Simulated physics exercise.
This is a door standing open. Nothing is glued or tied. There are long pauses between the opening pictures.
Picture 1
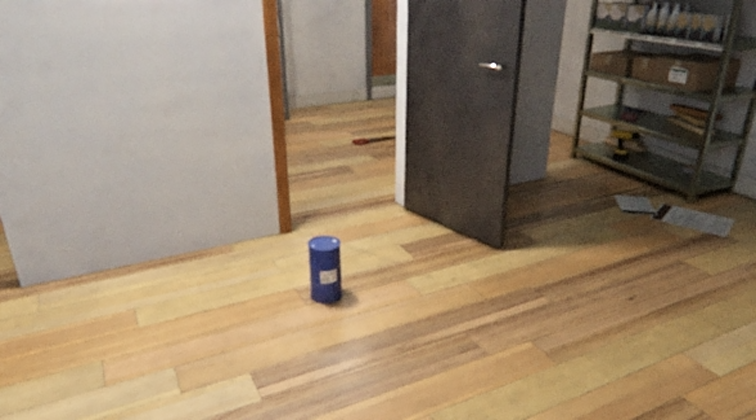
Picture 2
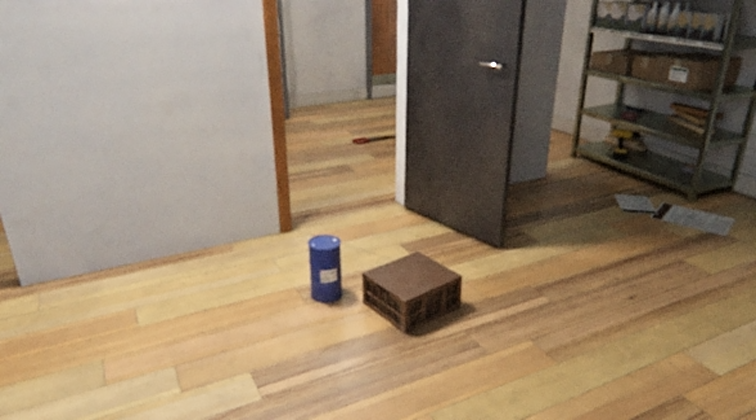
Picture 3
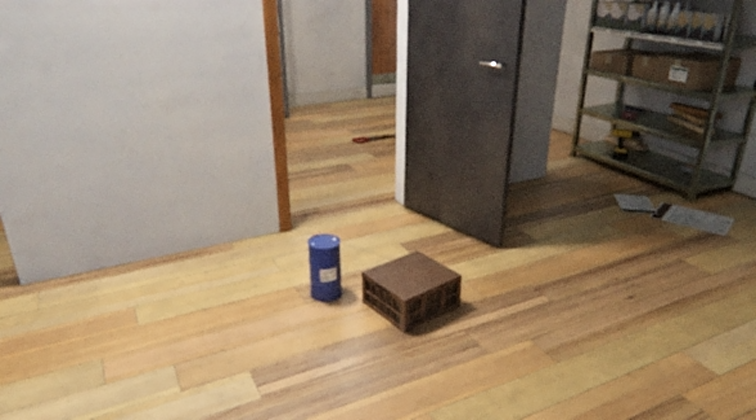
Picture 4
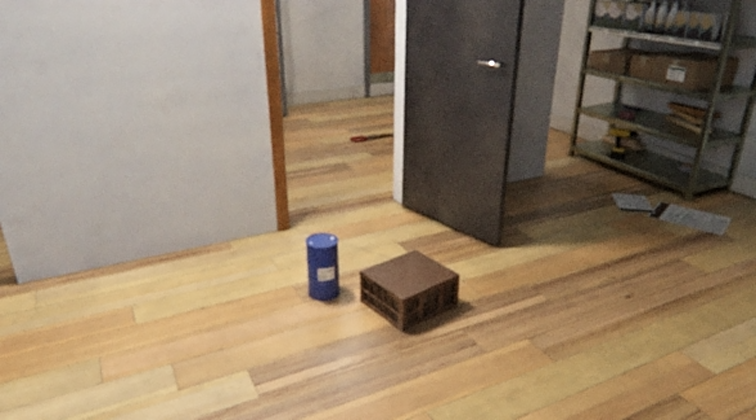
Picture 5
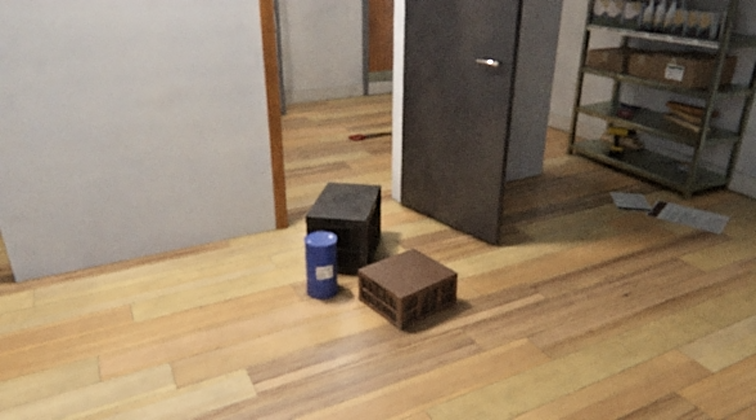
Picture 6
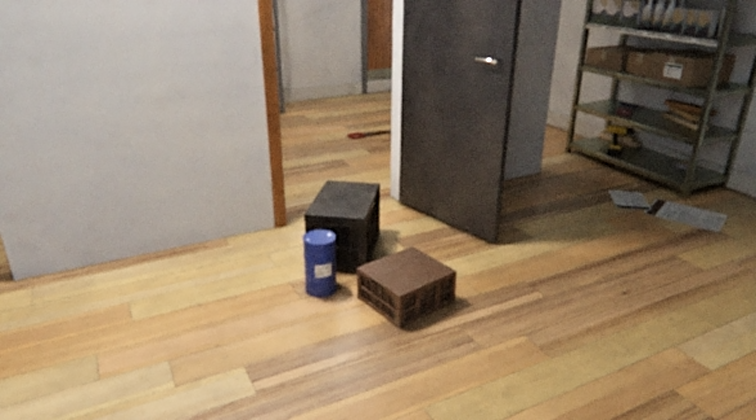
A dark door stands wide open in a room with a wood-plank floor, seen from slightly above, with pale walls and a metal shelving unit at the right. A blue canister sits alone near the middle, then a brown crate appears to its right and later a black chest behind it. The door stays still, and the view shifts only very slightly.
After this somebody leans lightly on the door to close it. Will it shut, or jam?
It jams.
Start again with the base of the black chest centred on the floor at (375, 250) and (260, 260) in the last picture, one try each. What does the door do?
In the first case it stops short; in the second case it reaches the frame.
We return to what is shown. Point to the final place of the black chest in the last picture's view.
Near (338, 224).
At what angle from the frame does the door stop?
Some 45° open.
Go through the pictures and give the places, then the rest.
The first frame shows door wide open and still; blue canister (325, 270).
The second frame shows door wide open and still; blue canister (325, 269); brown crate (412, 290).
The third frame shows door wide open and still; blue canister (325, 268); brown crate (411, 289).
The fourth frame shows door wide open and still; blue canister (323, 267); brown crate (409, 288).
The fifth frame shows door wide open and still; blue canister (321, 265); brown crate (408, 287).
The sixth frame shows door wide open and still; black chest (345, 225); blue canister (320, 264).
Then, 0.80 s later than the last frame, door at 82°.
Then, 1.30 s later than the last frame, door at 56°.
When it is over, door at 47°; all 3 as before. End places, in pixels of the last picture, black chest near (338, 224).
